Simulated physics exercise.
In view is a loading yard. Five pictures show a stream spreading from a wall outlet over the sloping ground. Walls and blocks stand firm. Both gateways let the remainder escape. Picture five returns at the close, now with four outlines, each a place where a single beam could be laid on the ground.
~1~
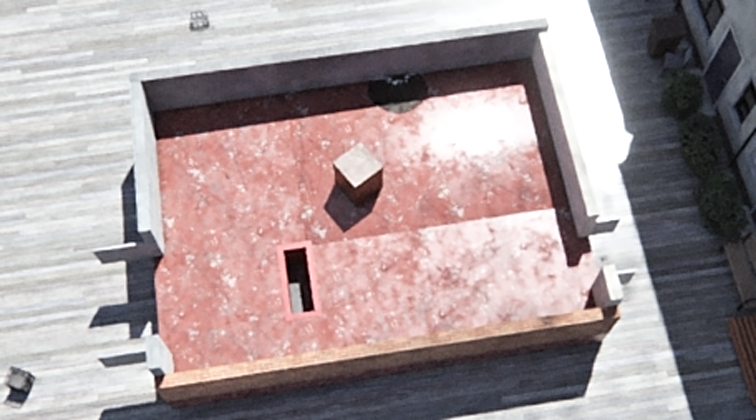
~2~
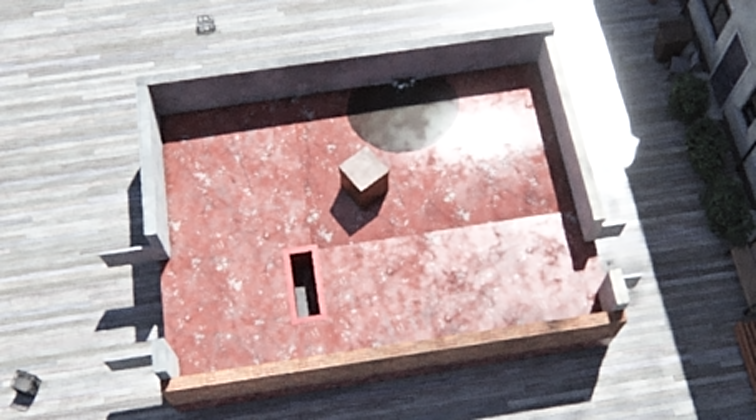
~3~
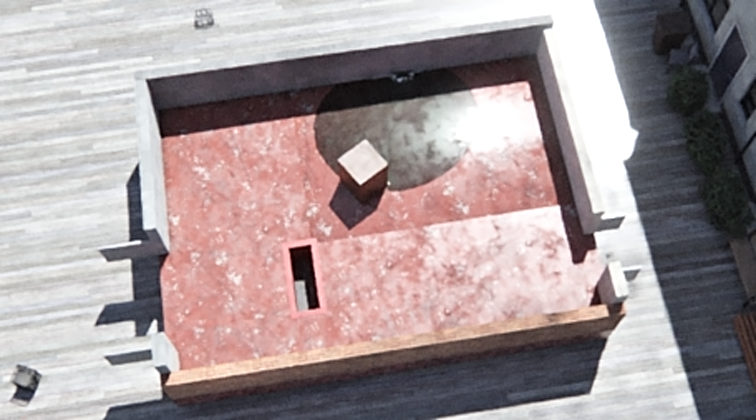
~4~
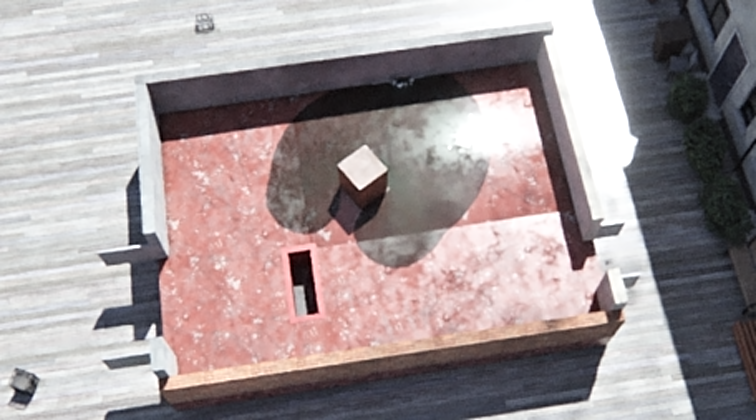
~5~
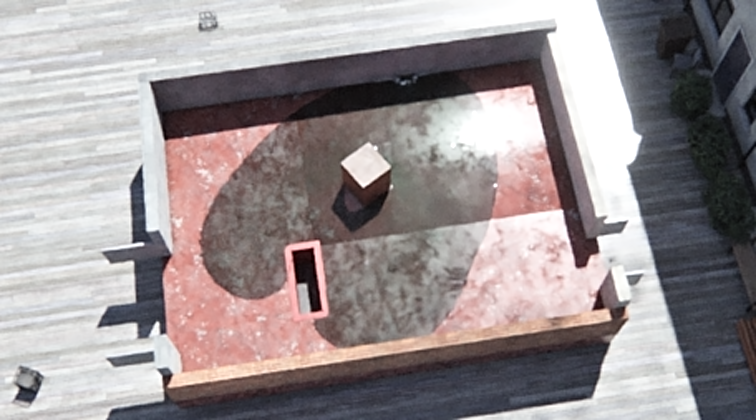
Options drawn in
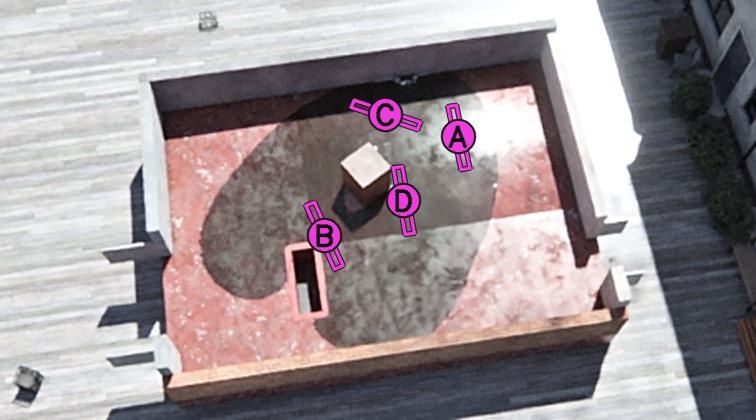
Dark liquid spread from the far wall across the red floor of a walled loading yard, surrounding a small block and then reaching around the red-rimmed gully, which began taking it in.
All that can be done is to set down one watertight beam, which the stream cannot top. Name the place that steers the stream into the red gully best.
Position A does it best.
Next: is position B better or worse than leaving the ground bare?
Position B is worse.
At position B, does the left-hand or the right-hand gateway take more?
More leaves on the left.
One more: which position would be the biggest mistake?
The answer is B.
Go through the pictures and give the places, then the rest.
The first frame shows outfall at (397, 74); red gully at (299, 280); open gate at (168, 304); open gate at (585, 262); front seen at (395, 108), 2 % of the ground wet; red gully still dry.
The second frame shows front seen at (389, 148), 7 % of the ground wet; red gully still dry.
The third frame shows front seen at (390, 183), 14 % of the ground wet; red gully still dry.
The fourth frame shows front seen at (399, 260), 26 % of the ground wet; red gully still dry.
The fifth frame shows front seen at (218, 278), 46 % of the ground wet; red gully taking water.
On the marked copy, A from (465, 168) to (452, 105); B from (310, 203) to (338, 267); C from (352, 103) to (418, 125); D from (409, 233) to (397, 167).
With A, about 21 % of the stream goes into the red gully, about 79 % out by the gates.
With B, about 9 % of the stream goes into the red gully, about 90 % out by the gates.
With C, about 13 % of the stream goes into the red gully, about 86 % out by the gates.
With D, about 15 % of the stream goes into the red gully, about 85 % out by the gates.
